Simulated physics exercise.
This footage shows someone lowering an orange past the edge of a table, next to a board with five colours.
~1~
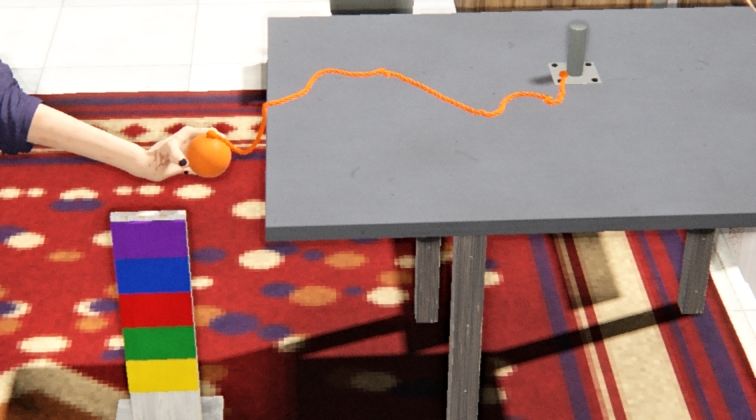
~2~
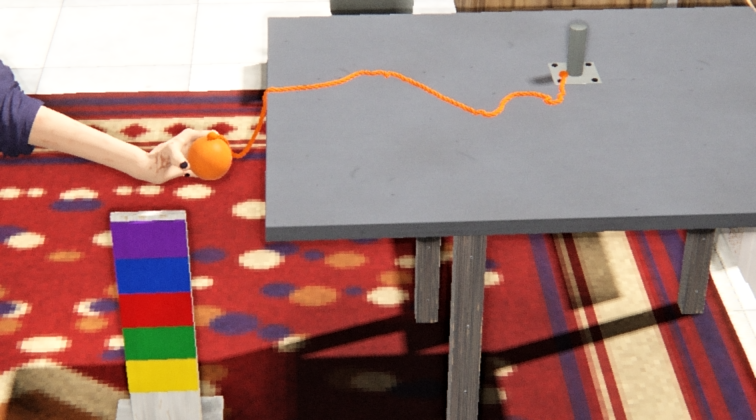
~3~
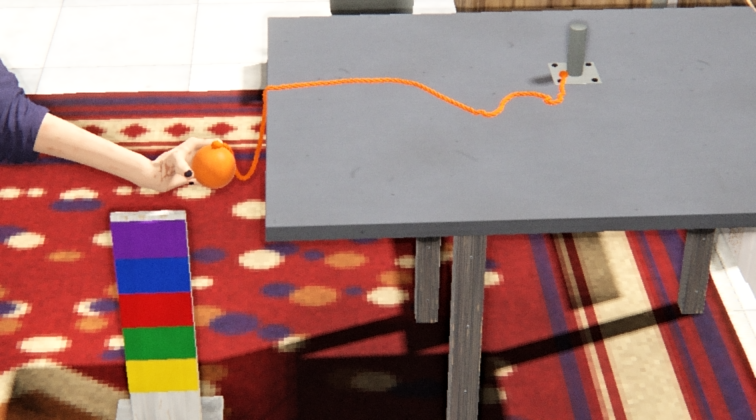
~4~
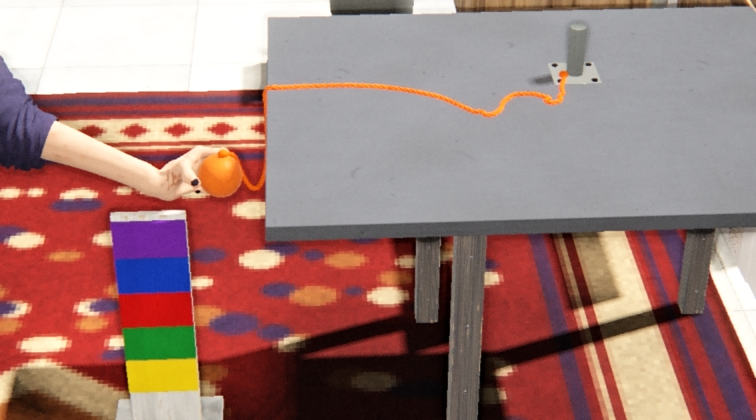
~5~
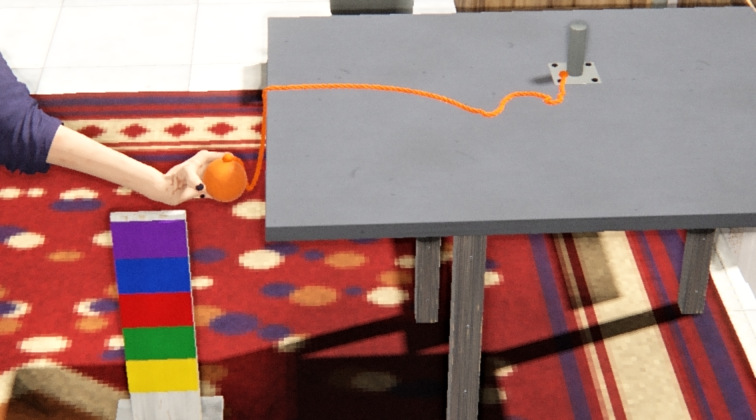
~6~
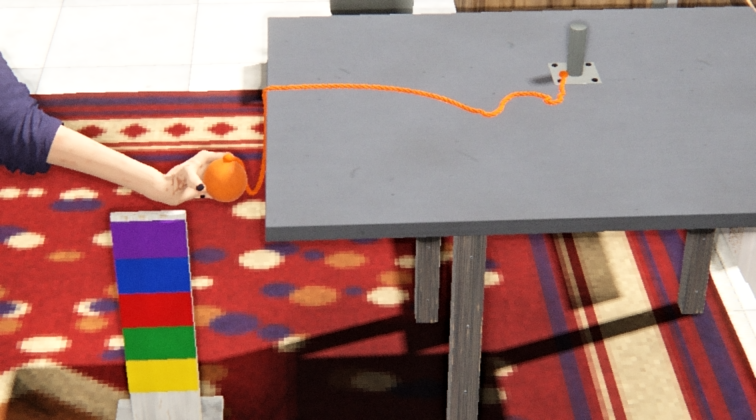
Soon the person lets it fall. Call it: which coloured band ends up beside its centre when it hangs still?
Yellow, beside its centre.
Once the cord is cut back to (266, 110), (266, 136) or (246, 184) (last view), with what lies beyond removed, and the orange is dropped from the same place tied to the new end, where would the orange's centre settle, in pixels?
In that order: (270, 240), (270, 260) and (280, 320).
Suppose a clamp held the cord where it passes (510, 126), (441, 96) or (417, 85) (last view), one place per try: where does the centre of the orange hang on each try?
Per try (px, approx.): (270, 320), (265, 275), (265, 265).
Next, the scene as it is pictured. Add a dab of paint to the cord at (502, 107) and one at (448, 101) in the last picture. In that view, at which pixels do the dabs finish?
End positions: About (419, 90) and about (347, 98).
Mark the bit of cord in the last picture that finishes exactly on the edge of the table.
Close to (373, 87).
Soon after, orange near (289, 334); level with green.
Then, orange near (270, 364); level with yellow.
At rest, orange near (286, 363); level with yellow. Its middle rests at the yellow band.
